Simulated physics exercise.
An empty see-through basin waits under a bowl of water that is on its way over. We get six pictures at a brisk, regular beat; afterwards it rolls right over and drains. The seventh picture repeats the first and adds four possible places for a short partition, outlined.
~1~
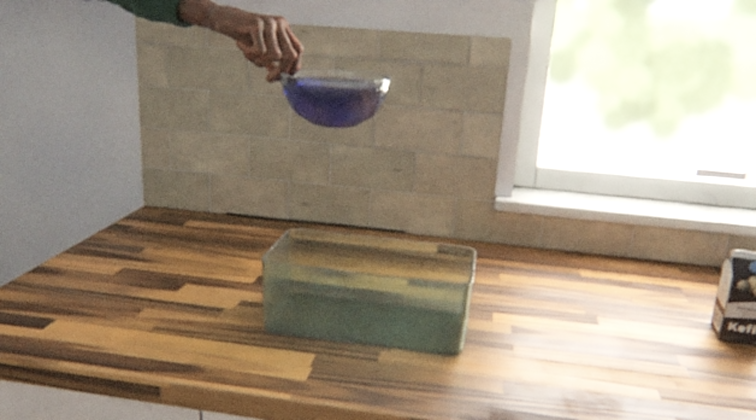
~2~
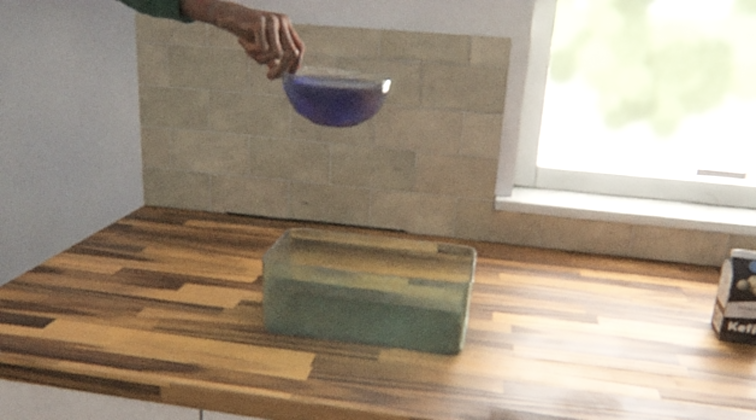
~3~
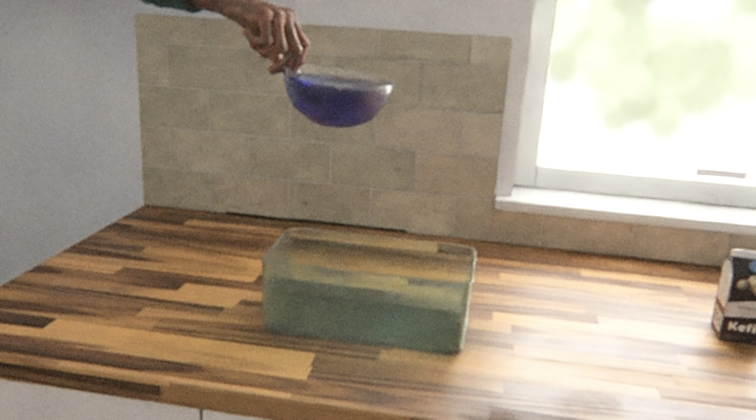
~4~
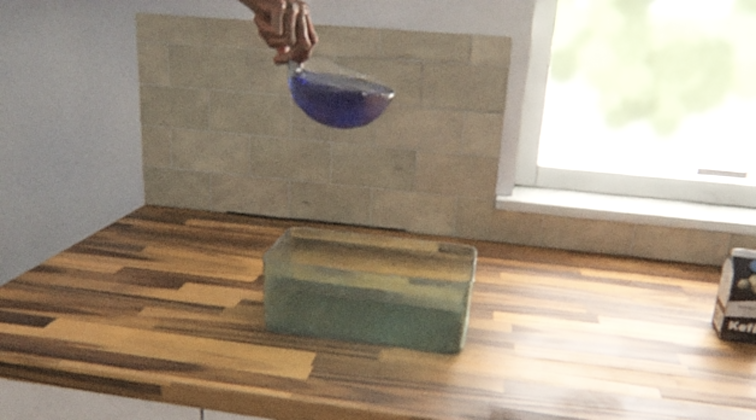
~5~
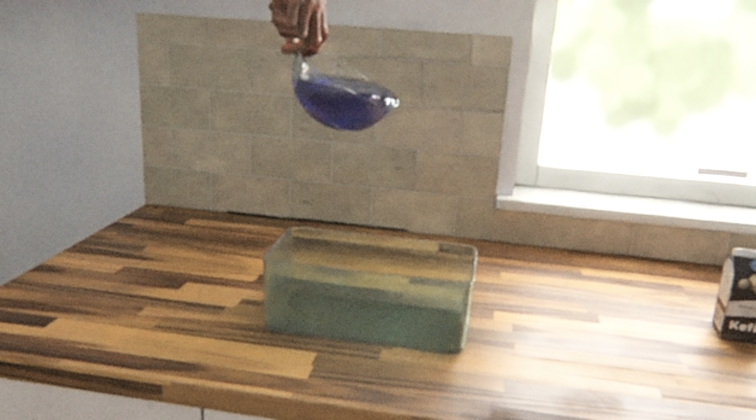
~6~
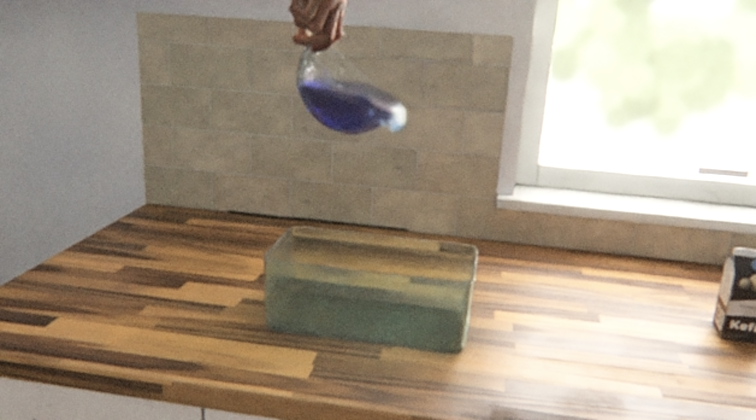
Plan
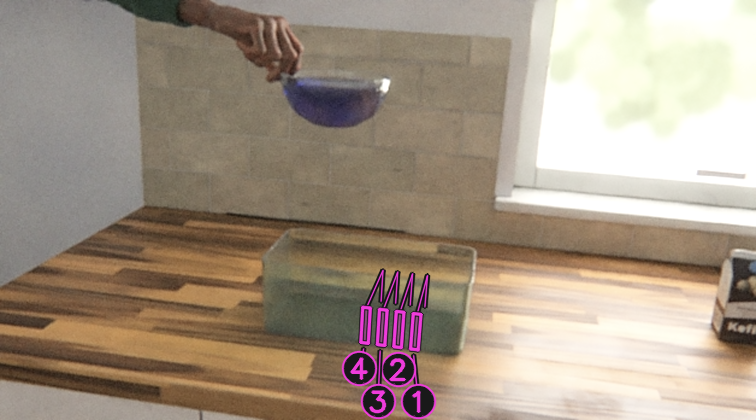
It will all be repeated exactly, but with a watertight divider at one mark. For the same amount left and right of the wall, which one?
Choose 1.
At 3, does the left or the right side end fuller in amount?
More ends on the right.
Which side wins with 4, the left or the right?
The right side.
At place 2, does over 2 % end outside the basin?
Yes.
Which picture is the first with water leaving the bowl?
In picture 5.
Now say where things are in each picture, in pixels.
Upright, lip at (389, 78); basin from (264, 328) to (463, 354); nothing has left yet, in the first picture.
Upright, lip at (389, 80); nothing has left yet, in the second picture.
Tipped about 7°, lip at (391, 85); nothing has left yet, in the third picture.
Tipped about 16°, lip at (393, 93); nothing has left yet, in the fourth picture.
Tipped about 27°, lip at (393, 104); water is over the lip, down to (393, 104), in the fifth picture.
Tipped about 40°, lip at (391, 116); water is over the lip, down to (394, 130), in the sixth picture.
On the marked copy, 1 at (413, 355); 2 at (396, 352); 3 at (380, 350); 4 at (363, 348).
With 1, about 49 % ends left of the wall and 41 % right of it; 10 % is lost outside.
With 2, about 32 % ends left of the wall and 59 % right of it; 9 % is lost outside.
With 3, about 17 % ends left of the wall and 75 % right of it; 9 % is lost outside.
With 4, about 8 % ends left of the wall and 84 % right of it; 7 % is lost outside.
